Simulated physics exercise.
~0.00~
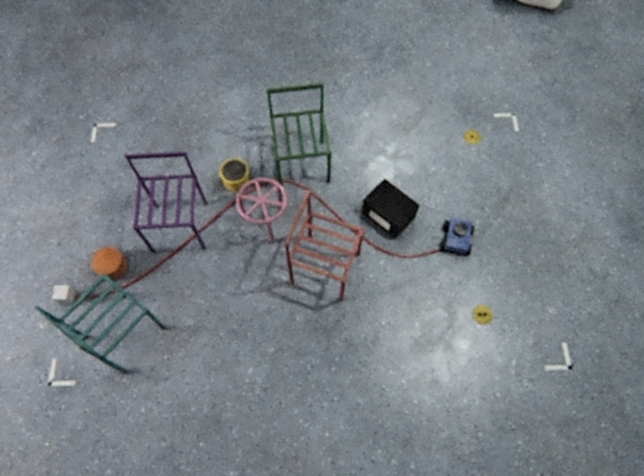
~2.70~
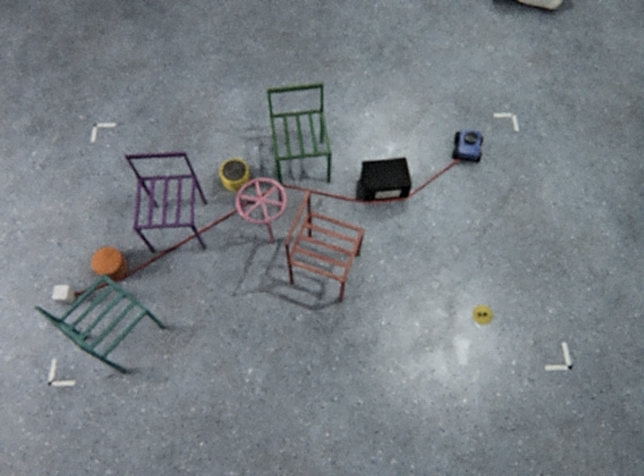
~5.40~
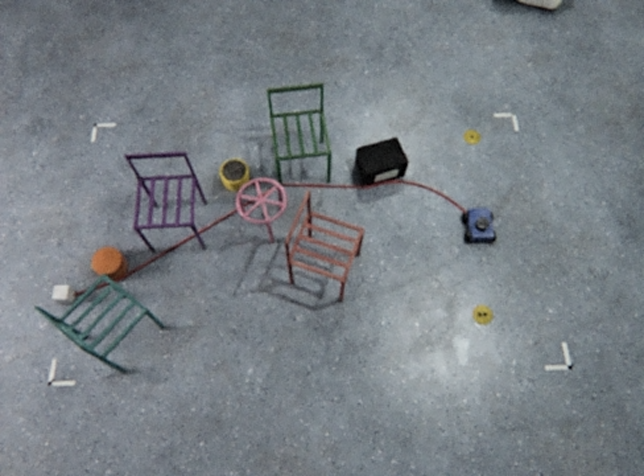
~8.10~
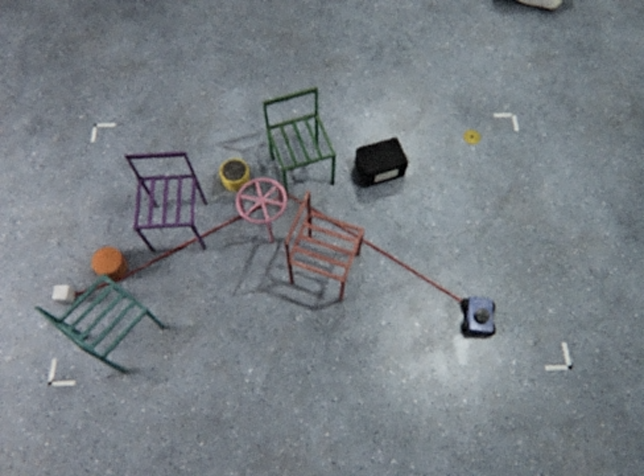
A small blue cart trails a red lead across a speckled grey floor, seen from above, with the lead running back past a pink stool to an orange tub at lower left. Purple, green, red and teal chairs stand around a yellow pot, and a black carton sits right of centre. The cart drives up to the upper yellow mark, and the carton turns and shifts upward with the lead against it. The cart comes back down, the lead curving loosely behind. It ends on the lower mark, the lead straight beyond the red chair, the carton displaced and the green chair slightly turned.
